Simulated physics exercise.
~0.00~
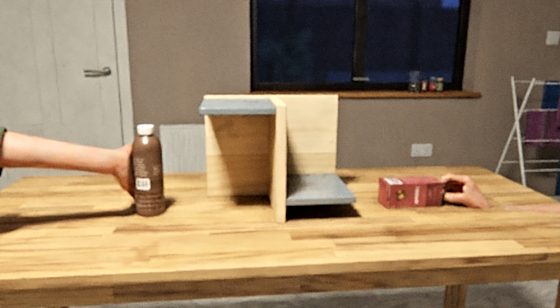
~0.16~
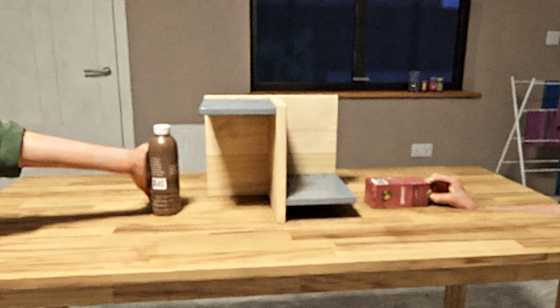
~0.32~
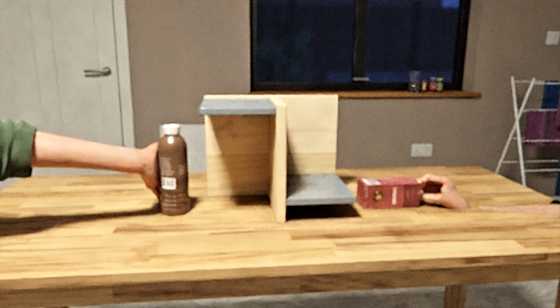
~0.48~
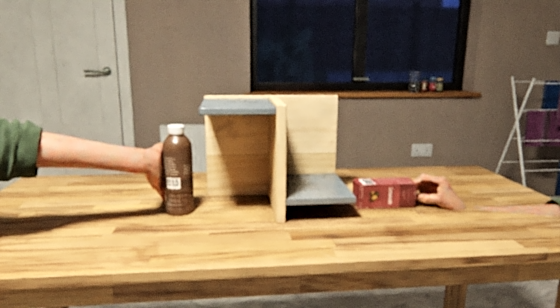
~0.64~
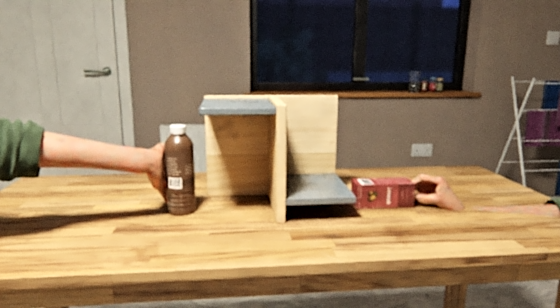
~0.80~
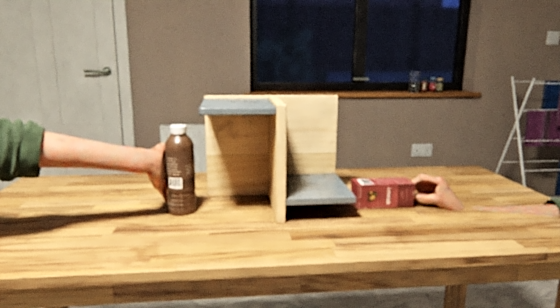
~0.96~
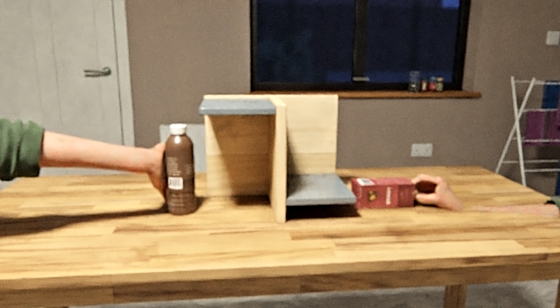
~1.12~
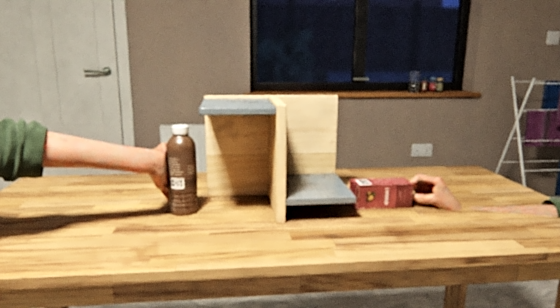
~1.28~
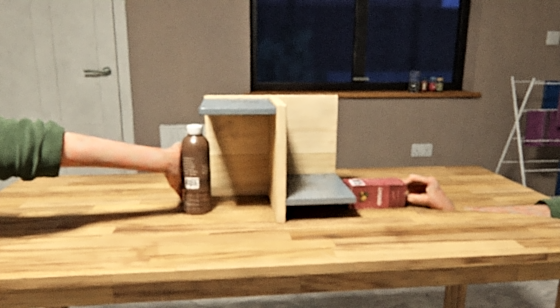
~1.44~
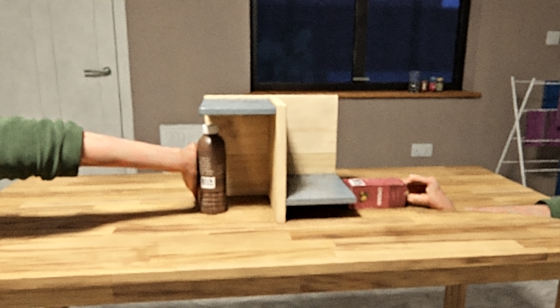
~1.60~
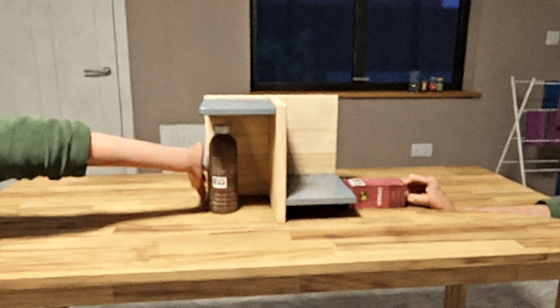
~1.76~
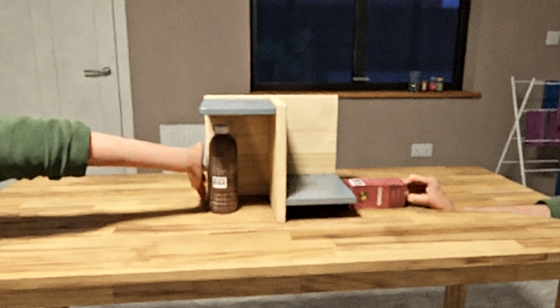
Brown bottle sliding right by hand under a raised shelf, while a red carton pushed left stops against the lower shelf's edge.
